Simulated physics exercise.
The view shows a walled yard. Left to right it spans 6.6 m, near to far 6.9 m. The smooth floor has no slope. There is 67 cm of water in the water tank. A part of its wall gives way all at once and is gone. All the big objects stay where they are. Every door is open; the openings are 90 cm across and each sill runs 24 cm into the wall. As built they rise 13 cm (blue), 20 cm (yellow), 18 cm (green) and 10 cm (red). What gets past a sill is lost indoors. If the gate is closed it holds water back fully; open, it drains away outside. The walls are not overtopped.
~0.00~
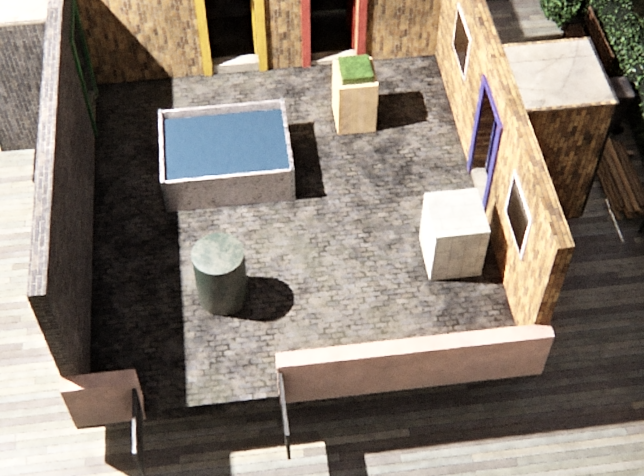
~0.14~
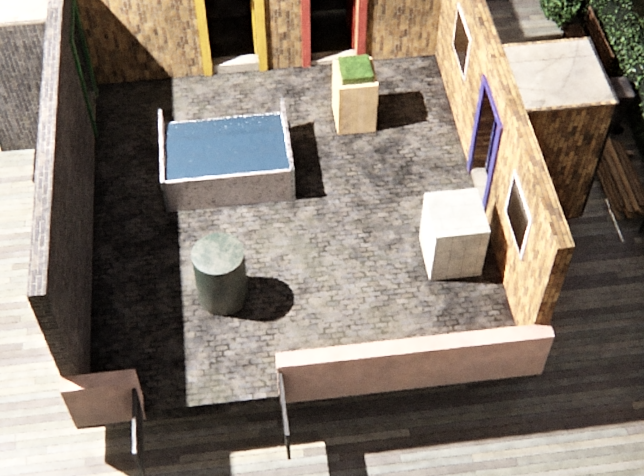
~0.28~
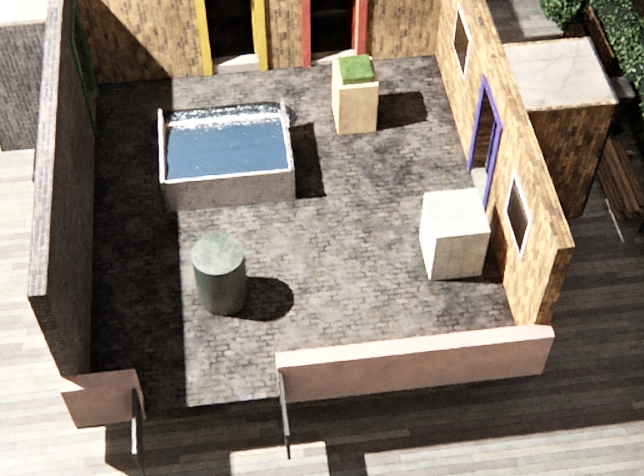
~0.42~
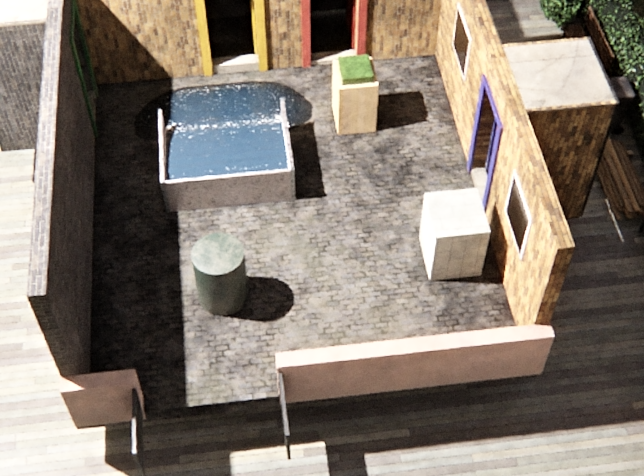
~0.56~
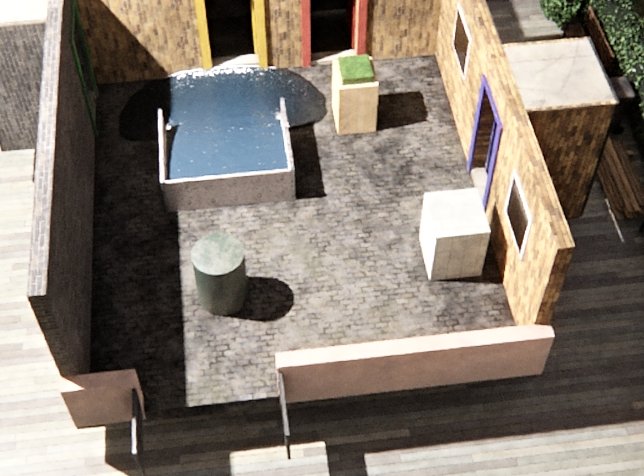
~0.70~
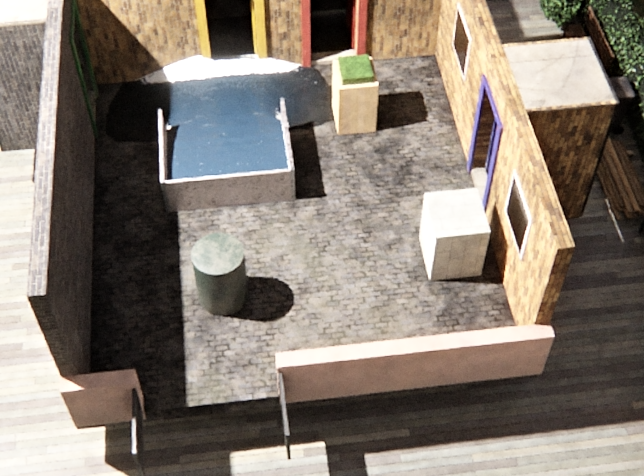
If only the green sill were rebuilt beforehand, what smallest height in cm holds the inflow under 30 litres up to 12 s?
Close to 22 cm is just enough.
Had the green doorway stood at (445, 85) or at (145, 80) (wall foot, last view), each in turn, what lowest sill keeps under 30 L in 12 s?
About 17 and 21 cm.
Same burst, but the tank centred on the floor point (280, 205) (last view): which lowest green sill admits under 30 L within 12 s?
Then roughly 17 cm.
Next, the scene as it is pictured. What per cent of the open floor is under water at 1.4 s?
Near 20 per cent is wet.
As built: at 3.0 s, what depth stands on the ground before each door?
In cm: Blue 0, yellow 19, green 25, red 11.
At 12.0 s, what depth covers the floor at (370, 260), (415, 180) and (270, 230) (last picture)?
About 2, 4 and 2 cm.
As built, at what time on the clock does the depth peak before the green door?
At about 2.4 s.
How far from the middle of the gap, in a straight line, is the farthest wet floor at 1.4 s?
Some 3.6 m out.
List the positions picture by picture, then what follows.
The water tank at (225, 143) is whole and still, 67 cm deep; the green door at (85, 74) is dry, in the first picture.
The front is at a hidden place, 0.3 m from the gap on the far side; 0.5 m2 of floor is wet, 67 cm left at the back, in the second picture.
Water pours out on the far side and has run 0.7 m, to a hidden place; about 12 cm deep outside, 66 cm at the back, in the third picture.
Water pours out on the far side and has run 1.3 m, to (180, 92); about 10 cm deep outside, 59 cm at the back, in the fourth picture.
The front is at (278, 70), 1.7 m from the gap on the far side; 5.0 m2 of floor is wet, 56 cm left at the back, in the fifth picture.
The front is at (212, 61), 1.8 m from the gap on the far side; 5.7 m2 of floor is wet, 55 cm left at the back; 0.5 m in a straight line remain to the green door at (85, 74), in the sixth picture.
After 1.4 s water covers 20 % of the floor, deepest (46 cm) near (229, 74); 11 cm at the green door, 0 litres in over its 18 cm sill.
After 3.0 s water covers 35 % of the floor, deepest (27 cm) near (97, 86); 25 cm at the green door, 45 litres in over its 18 cm sill.
After 12.0 s water covers 100 % of the floor, deepest (6 cm) near (318, 288); 4 cm at the green door, 59 litres in over its 18 cm sill.
At the green door as built, the water arrived by 1.0 s and peaked near 28 cm at 2.4 s.
Run again over the same 12 s with other heights there, 50 litres in over 19 cm, 14 litres over 26 cm. The limit of 30 litres is kept from about 22 cm up.
